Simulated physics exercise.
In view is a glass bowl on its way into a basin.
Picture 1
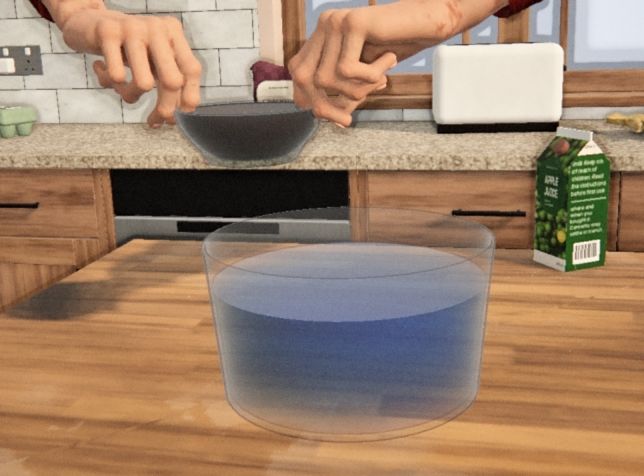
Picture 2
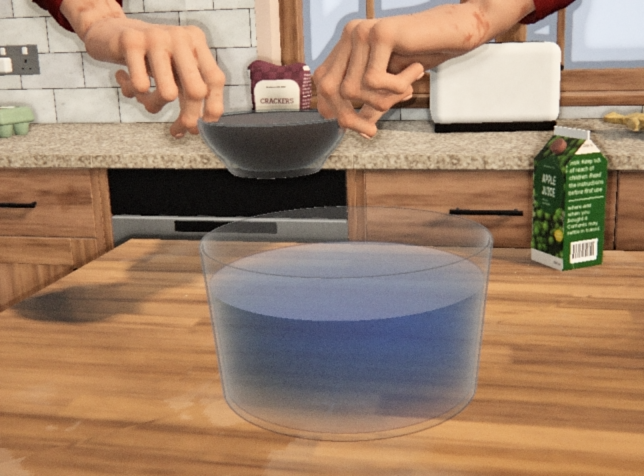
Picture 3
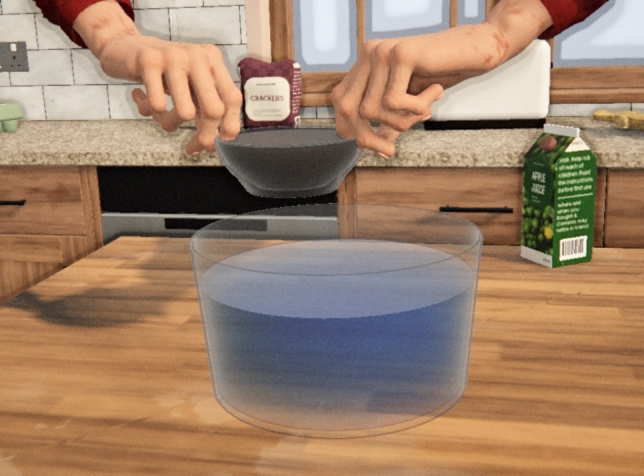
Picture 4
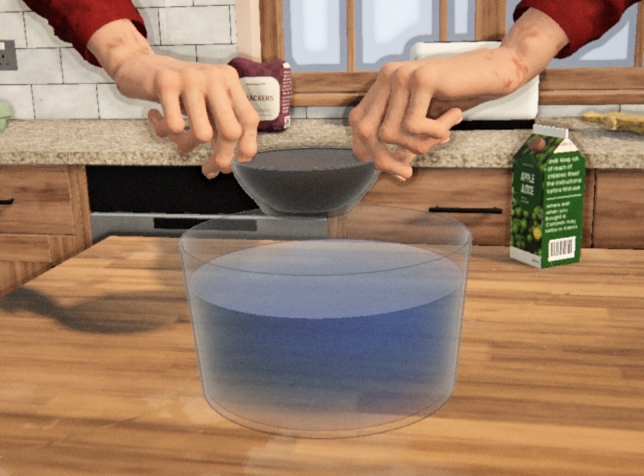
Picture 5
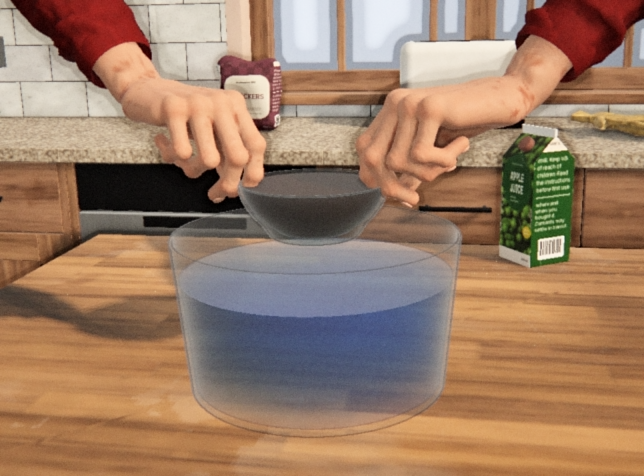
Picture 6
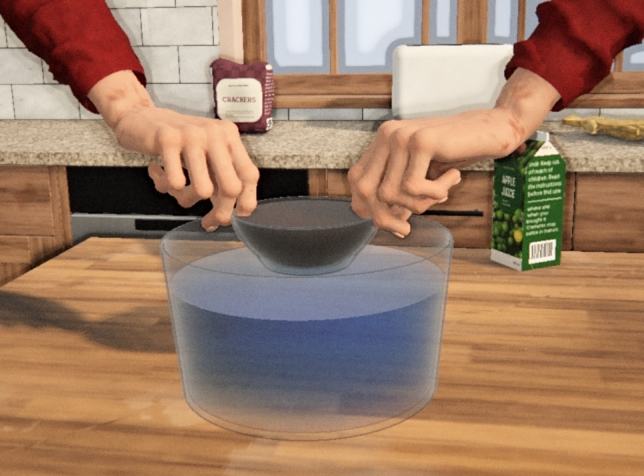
Kitchen with wooden worktop, two hands in red sleeves lowering a dark glass bowl towards blue water in a clear basin.
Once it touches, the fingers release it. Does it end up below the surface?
Yes.
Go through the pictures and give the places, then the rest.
In the first frame, bowl (251, 131) nearly full; above the basin.
In the second frame, bowl nearly full, surface at (274, 119); coming down.
In the third frame, bowl (292, 159) nearly full; lower.
In the fourth frame, bowl nearly full, surface at (307, 159); lower still.
In the fifth frame, bowl (314, 205) nearly full; close to the surface.
In the sixth frame, bowl nearly full, surface at (306, 214); just over the surface.
A moment on, the bowl dips into the dyed water.
Further on, dyed water pours in over its rim.
When it is over, the bowl lies on the bottom.
